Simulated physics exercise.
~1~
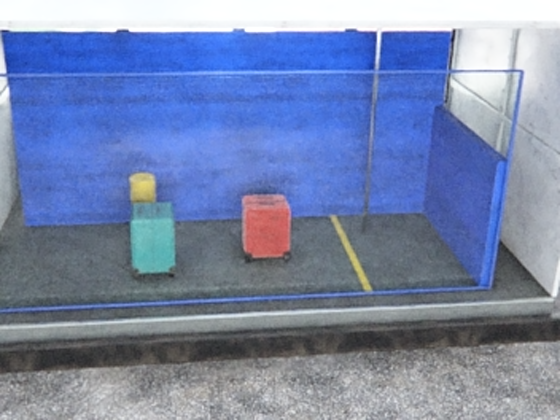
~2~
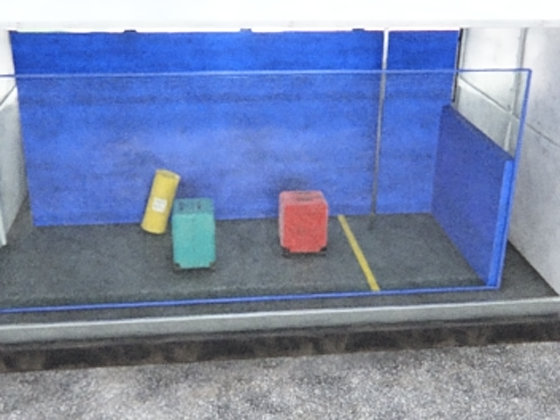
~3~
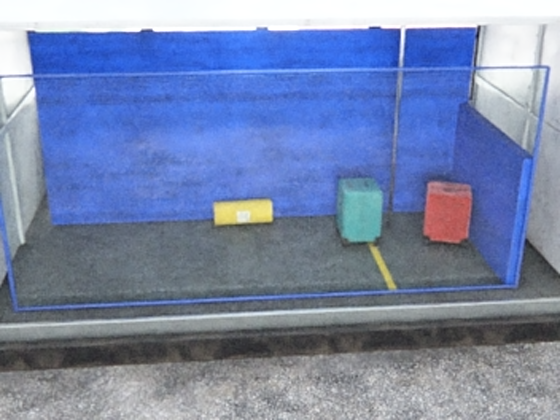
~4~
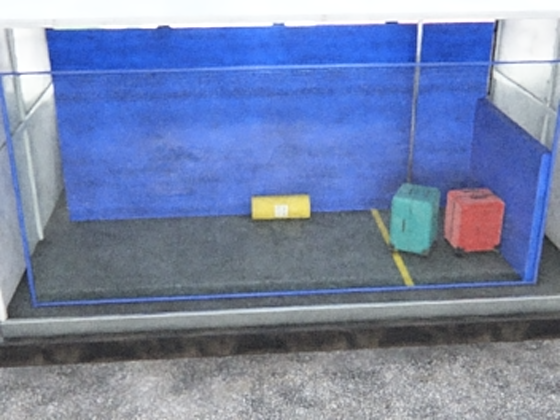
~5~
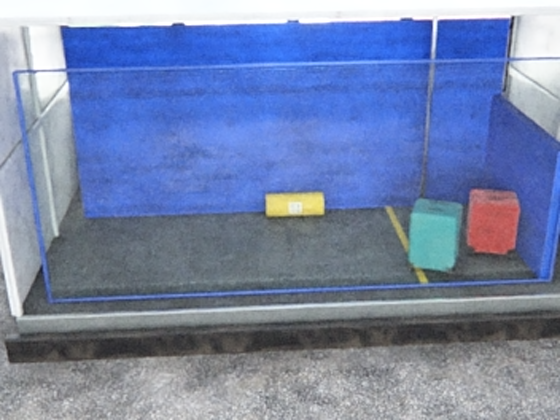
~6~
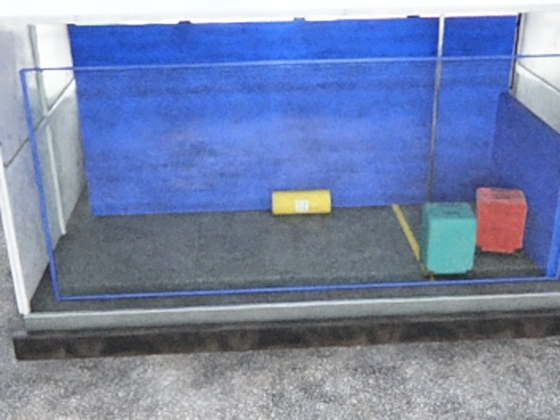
Teal and red wheeled cases sliding right across a yellow line, while a yellow drum topples and stops short of it.
